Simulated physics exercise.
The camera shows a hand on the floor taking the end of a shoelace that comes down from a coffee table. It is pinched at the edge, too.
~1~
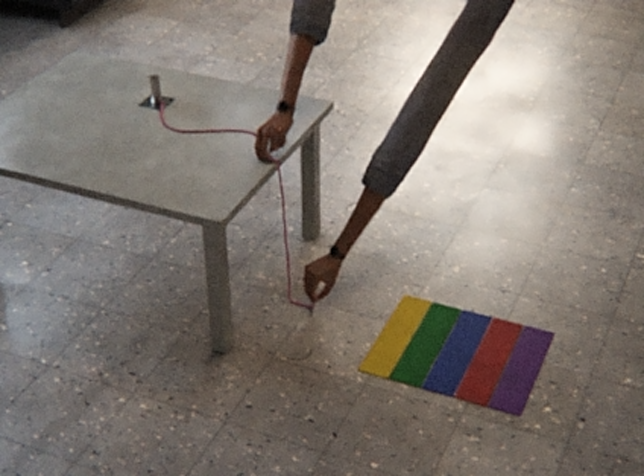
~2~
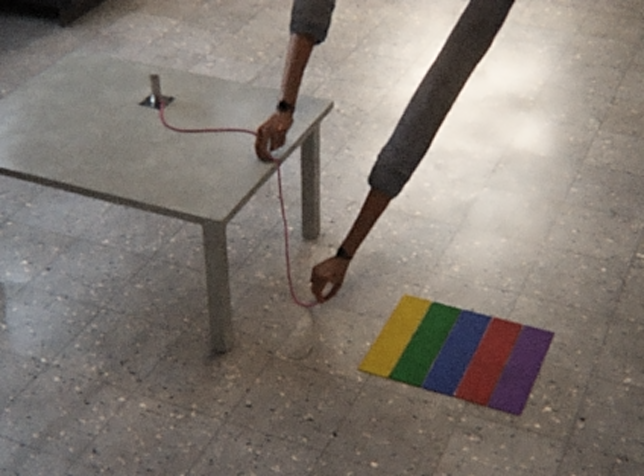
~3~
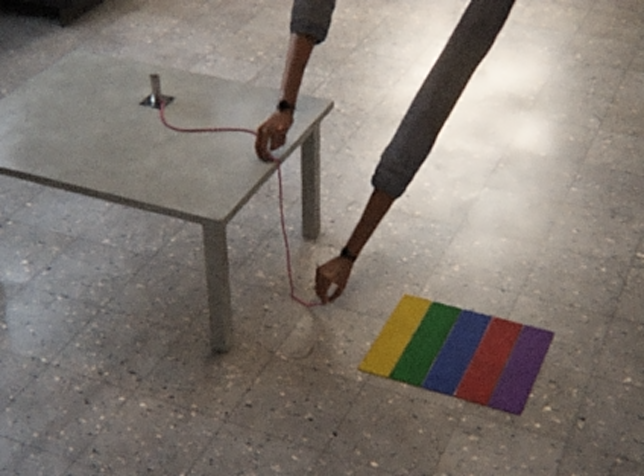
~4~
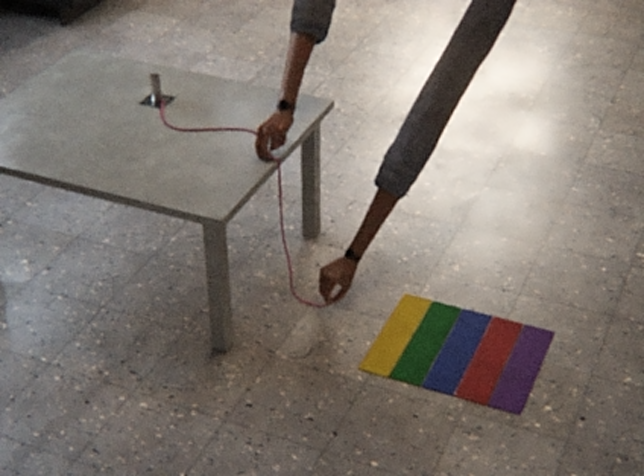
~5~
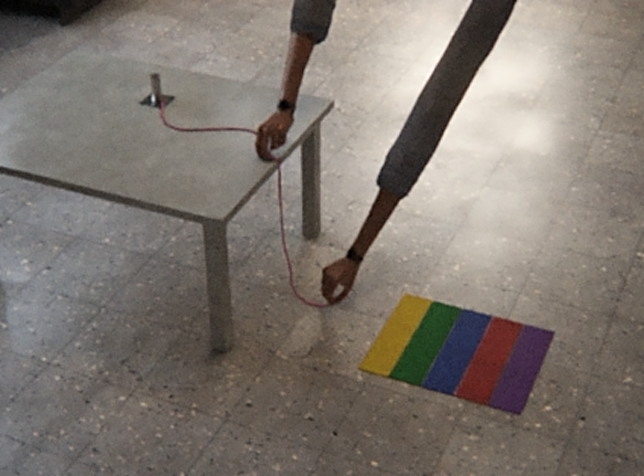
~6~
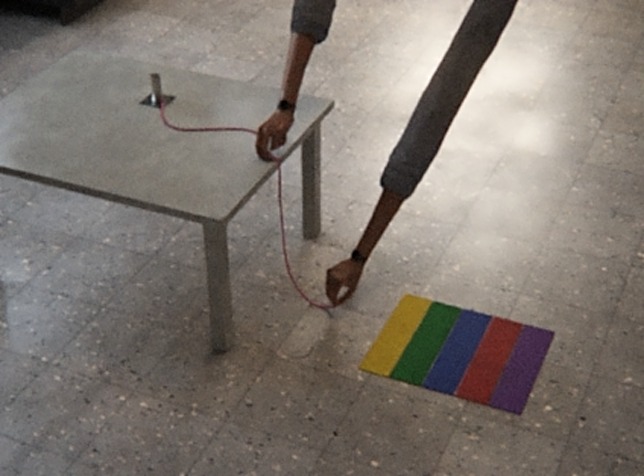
A hand near the floor drew the end of a thin red shoelace slightly to the right, toward a striped colored mat, while another hand stayed pinching the lace at the table's edge.
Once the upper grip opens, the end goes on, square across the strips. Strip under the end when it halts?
Blue strip.
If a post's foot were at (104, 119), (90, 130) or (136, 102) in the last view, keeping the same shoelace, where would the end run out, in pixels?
The places are (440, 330), (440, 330) and (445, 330).
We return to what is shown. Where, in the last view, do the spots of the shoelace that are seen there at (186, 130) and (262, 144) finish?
The first ends at (216, 124) and the second at (289, 158).
Soon after, end near (405, 321); over yellow.
Then, end near (444, 331); over green.
At full stretch, end near (468, 338); over blue. It gets as far as the blue strip.
